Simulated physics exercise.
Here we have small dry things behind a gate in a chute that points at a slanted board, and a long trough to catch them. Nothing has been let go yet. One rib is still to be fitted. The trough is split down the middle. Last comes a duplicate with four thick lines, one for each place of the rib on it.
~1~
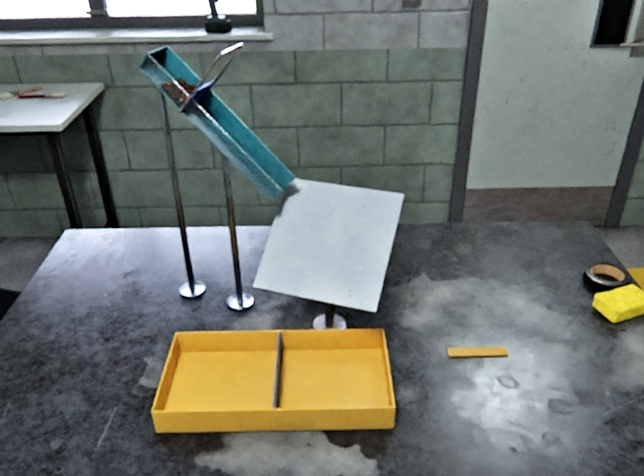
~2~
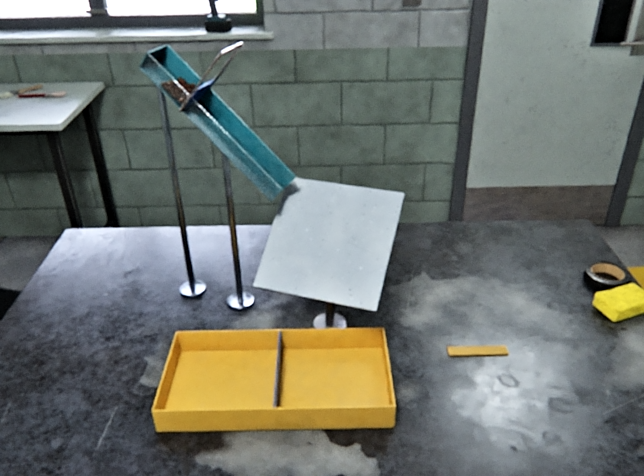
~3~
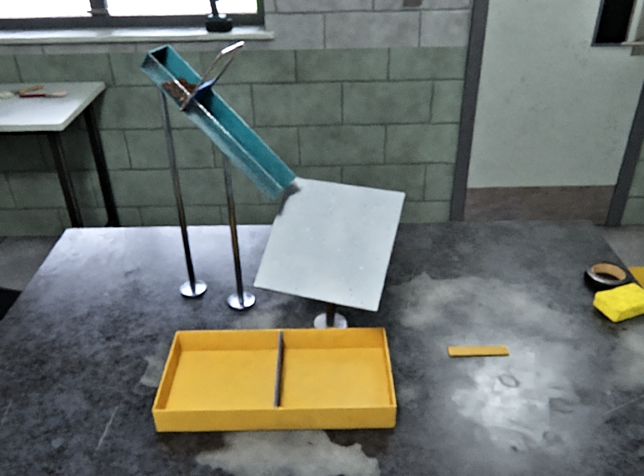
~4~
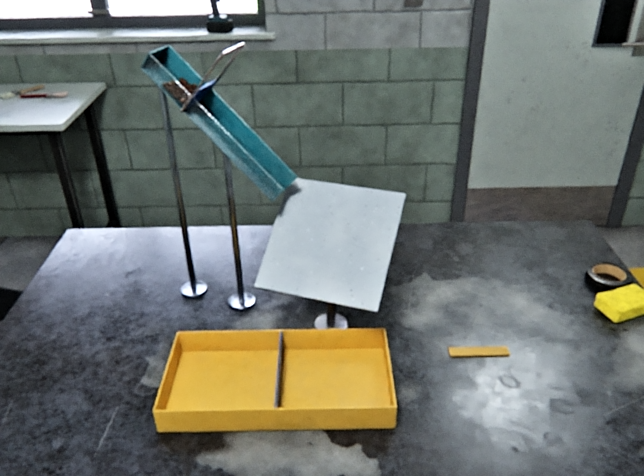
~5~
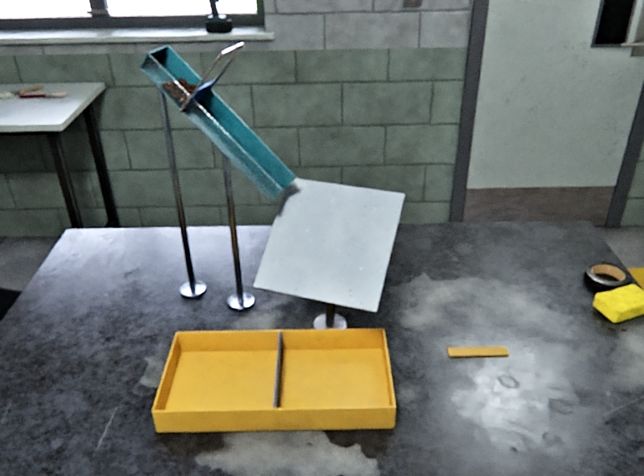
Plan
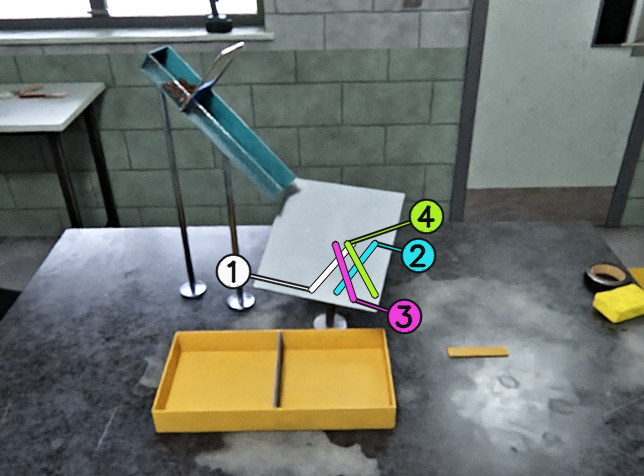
A teal chute with a closed gate pointing at a slanted pale board above a divided yellow trough, all staying still.
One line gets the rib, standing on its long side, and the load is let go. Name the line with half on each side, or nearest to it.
1 works best here.
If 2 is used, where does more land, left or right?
More lands on the right.
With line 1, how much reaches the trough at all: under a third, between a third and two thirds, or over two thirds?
Over two thirds.
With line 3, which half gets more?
More lands on the right.
On the marked copy, line 1 from (352, 243) to (311, 290); line 2 from (375, 243) to (336, 292); line 3 from (335, 244) to (353, 299); line 4 from (347, 243) to (375, 295).
With 1, of what is caught, about two thirds in the left half, about a third in the right.
With 2, of what is caught, a small part in the left half, nearly all in the right.
With 3, of what is caught, a stray few in the left half, nearly all in the right.
With 4, of what is caught, a small part in the left half, nearly all in the right.
